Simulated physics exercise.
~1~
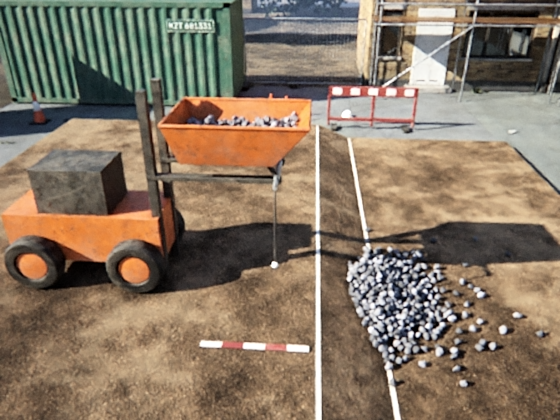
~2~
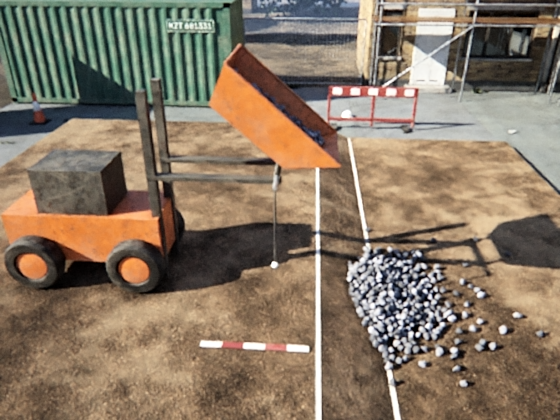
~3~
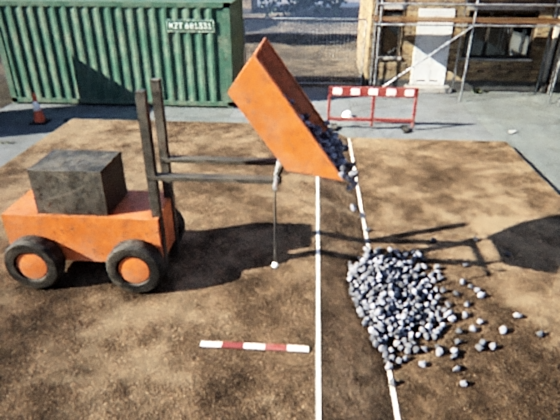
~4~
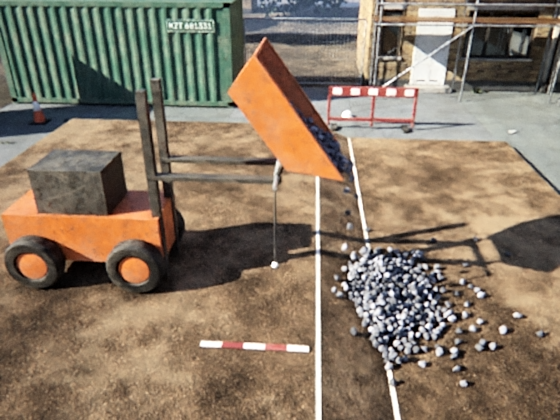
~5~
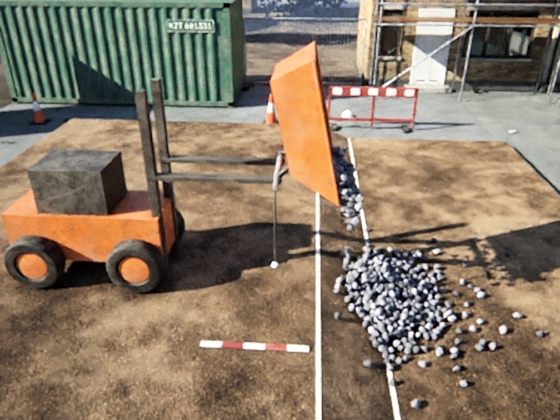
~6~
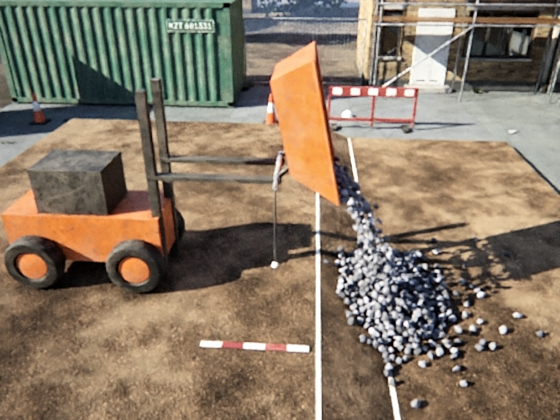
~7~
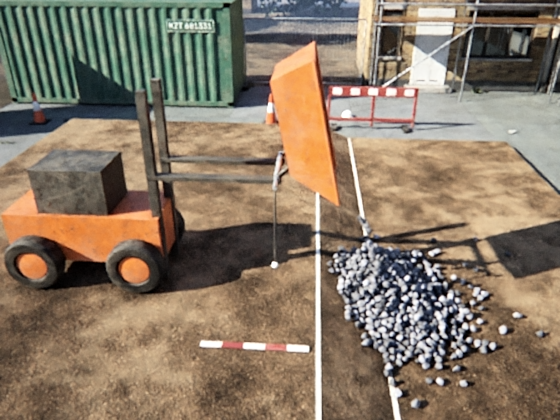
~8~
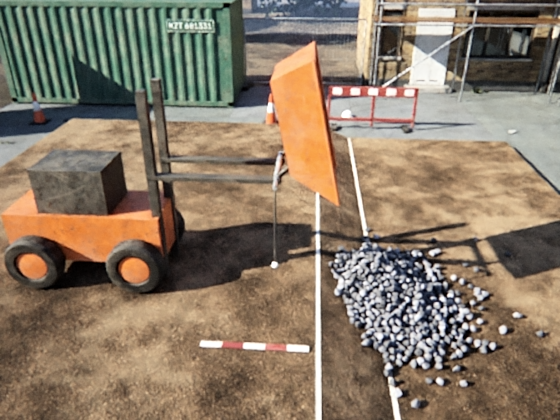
On a dirt yard before a green container and scaffolding, a stationary orange forklift tips its raised skip of grey stones rightward, pauses, then tips steeper; stones pour onto the existing pile across the white lines, leaving it larger and the skip still steeply tilted.
